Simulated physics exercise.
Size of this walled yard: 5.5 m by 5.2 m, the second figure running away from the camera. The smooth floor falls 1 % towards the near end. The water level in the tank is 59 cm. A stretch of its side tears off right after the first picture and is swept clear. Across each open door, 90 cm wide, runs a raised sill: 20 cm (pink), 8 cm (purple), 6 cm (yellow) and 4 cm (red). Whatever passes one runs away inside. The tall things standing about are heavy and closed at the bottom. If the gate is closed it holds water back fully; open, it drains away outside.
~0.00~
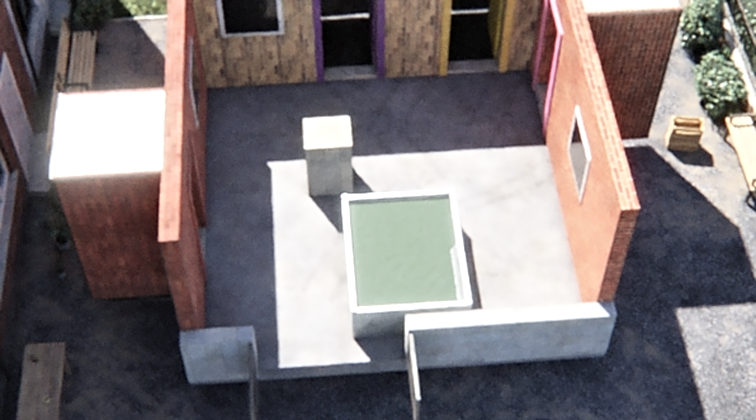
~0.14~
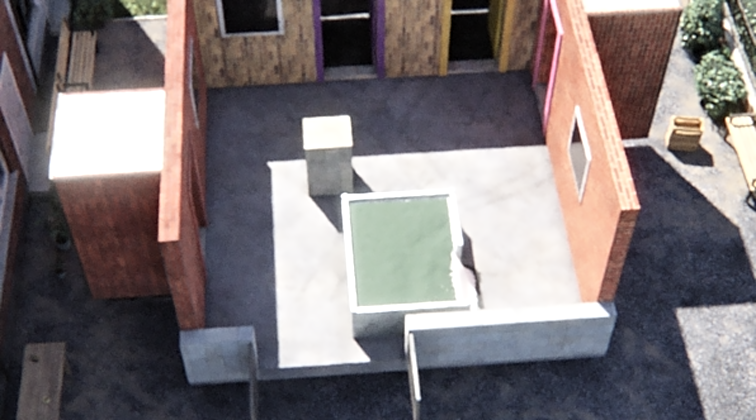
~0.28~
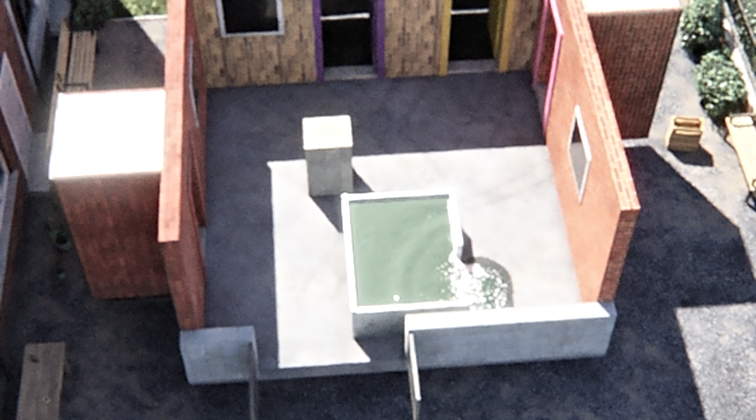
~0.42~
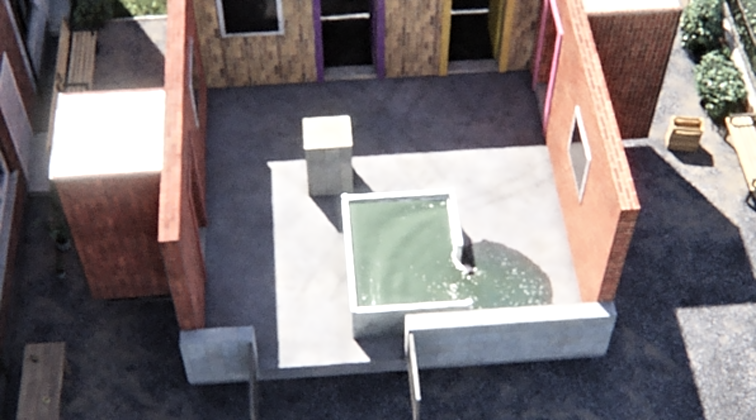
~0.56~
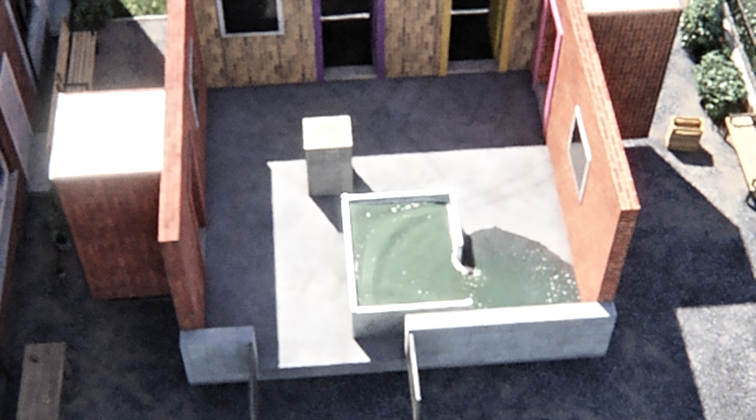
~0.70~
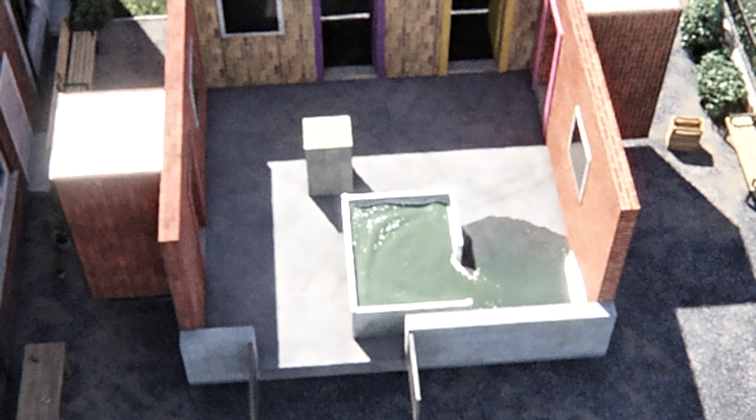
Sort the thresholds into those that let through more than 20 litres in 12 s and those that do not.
Sorted: Pink door does not; purple door does not; yellow door lets more through; red door does not.
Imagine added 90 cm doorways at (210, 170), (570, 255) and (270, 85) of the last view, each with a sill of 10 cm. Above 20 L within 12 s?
Result in order - not enough, more than that, not enough.
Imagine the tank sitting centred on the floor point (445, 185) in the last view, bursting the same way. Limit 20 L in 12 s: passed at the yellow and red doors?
Yellow door exceeded, red door exceeded.
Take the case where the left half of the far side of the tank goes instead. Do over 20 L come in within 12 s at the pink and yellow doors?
Outcome at pink: Not exceeded; outcome at yellow: Exceeded.
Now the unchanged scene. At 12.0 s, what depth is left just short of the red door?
About 4.0 cm.
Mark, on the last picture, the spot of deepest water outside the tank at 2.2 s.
Look around (580, 321).
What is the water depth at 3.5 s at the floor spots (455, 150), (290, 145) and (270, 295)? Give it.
The depths come out at 4, 0 and 0 centimetres, in the order listed.
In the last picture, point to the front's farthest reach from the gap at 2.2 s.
That's around (534, 109) in the last picture.
After 1.4 s water covers 10 % of the floor and is deepest (52 cm) near (580, 321); pink door not reached, purple door not reached, yellow door not reached, red door not reached.
After 2.2 s water covers 25 % of the floor and is deepest (38 cm) near (580, 321); pink door 2 cm at the sill, 0 L in, purple door not reached, yellow door not reached, red door not reached.
After 3.5 s water covers 50 % of the floor and is deepest (24 cm) near (576, 300); pink door 6 cm at the sill, 0 L in, purple door not reached, yellow door 17 cm at the sill, 31 L in, red door not reached.
After 7.0 s water covers 75 % of the floor and is deepest (13 cm) near (496, 337); pink door 7 cm at the sill, 0 L in, purple door 7 cm at the sill, 1 L in, yellow door 11 cm at the sill, 143 L in, red door 1 cm at the sill, 0 L in.
After 12.0 s water covers 95 % of the floor and is deepest (10 cm) near (205, 357); pink door 5 cm at the sill, 0 L in, purple door 3 cm at the sill, 1 L in, yellow door 4 cm at the sill, 159 L in, red door 4 cm at the sill, 1 L in.
